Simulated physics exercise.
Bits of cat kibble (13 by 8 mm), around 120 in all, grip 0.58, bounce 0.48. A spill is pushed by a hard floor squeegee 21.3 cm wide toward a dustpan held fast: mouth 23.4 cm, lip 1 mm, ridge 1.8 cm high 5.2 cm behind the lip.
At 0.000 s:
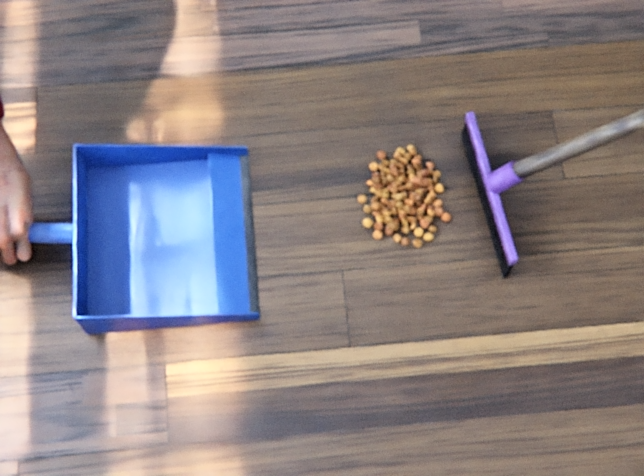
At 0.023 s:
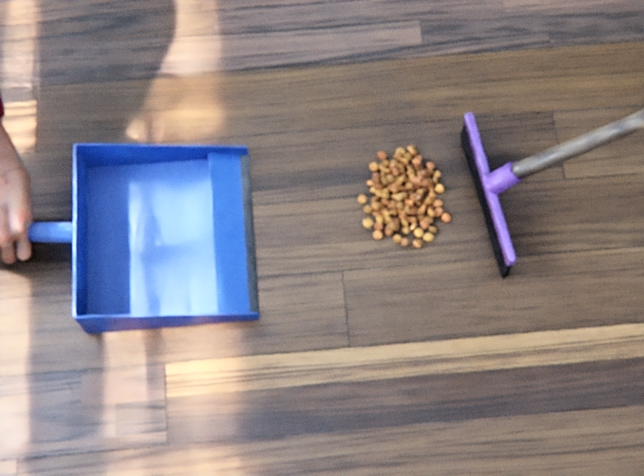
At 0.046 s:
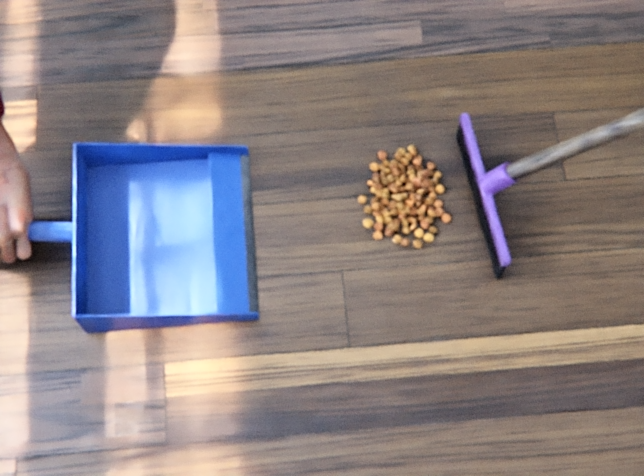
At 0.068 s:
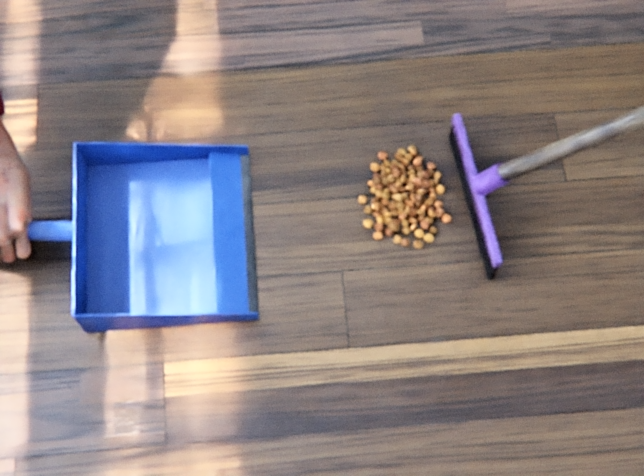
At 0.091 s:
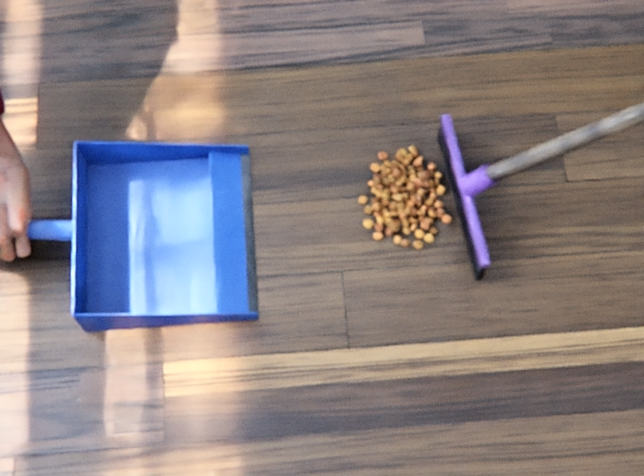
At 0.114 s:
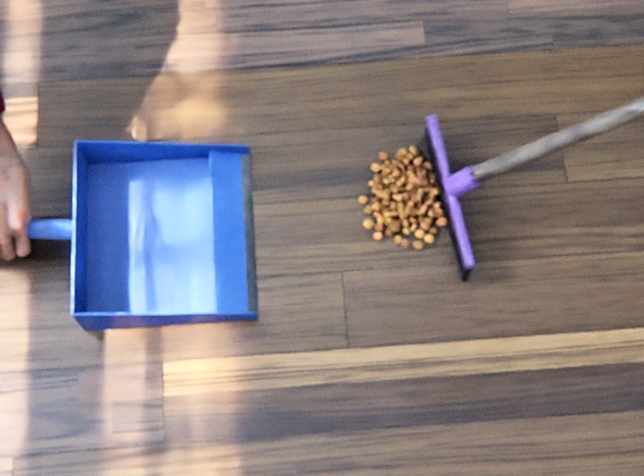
A hand holds a blue dustpan still while a purple squeegee slides left into kibble.
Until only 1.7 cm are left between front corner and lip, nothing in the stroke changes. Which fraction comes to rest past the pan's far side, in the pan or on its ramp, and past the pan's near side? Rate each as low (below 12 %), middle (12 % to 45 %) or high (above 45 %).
Far side - low, pan - middle, near side - low.
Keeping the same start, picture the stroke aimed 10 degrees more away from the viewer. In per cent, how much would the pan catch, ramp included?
Under that change, roughly 25 in a hundred.
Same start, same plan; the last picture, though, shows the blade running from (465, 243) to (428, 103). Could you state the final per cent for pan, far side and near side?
Pan 10 % / far 30 % / near 0 %.
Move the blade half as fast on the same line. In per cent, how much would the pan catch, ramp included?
Then near 30 in a hundred.
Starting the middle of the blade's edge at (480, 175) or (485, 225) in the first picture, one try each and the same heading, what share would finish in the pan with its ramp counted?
The two tries give some 30 % and some 45 %.
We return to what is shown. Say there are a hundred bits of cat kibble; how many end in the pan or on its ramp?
I'd say around 40 percent.
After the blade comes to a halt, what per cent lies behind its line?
About 0 per cent.
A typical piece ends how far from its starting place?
Somewhere around 22 centimetres.
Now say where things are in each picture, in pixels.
The first picture shows blade from (512, 260) to (469, 119), moved 0.0 cm, 0 of the pieces shifted so far; middle of the pieces at (403, 195); pan at (155, 243).
The second picture shows blade from (510, 261) to (468, 120), moved 0.2 cm, 0 of the pieces shifted so far; middle of the pieces at (403, 195).
The third picture shows blade from (505, 262) to (464, 120), moved 0.9 cm, 0 of the pieces shifted so far; middle of the pieces at (404, 195).
The fourth picture shows blade from (496, 263) to (456, 121), moved 2.0 cm, 0 of the pieces shifted so far; middle of the pieces at (404, 196).
The fifth picture shows blade from (484, 264) to (445, 121), moved 3.5 cm, 0 of the pieces shifted so far; middle of the pieces at (404, 196).
The sixth picture shows blade from (469, 265) to (431, 122), moved 5.5 cm, 8 of the pieces shifted so far; middle of the pieces at (404, 196); pan at (155, 240). Its pace works out near 0.85 m/s, heading 3 degrees away from the viewer's side.
After 0.26 s, middle of the blade 13 cm from the lip; 0 % over the lip, far side 5 %, near side 0 %.
After 0.35 s, middle of the blade 6 cm from the lip; 0 % over the lip, far side 5 %, near side 0 %.
After 0.58 s, middle of the blade 3 cm from the lip; 40 % over the lip, far side 10 %, near side 0 %.
By 1.0 s all is still; far side 10 %, pan 40 %, near side 0 %, in front of the lip or behind the blade 50 %.
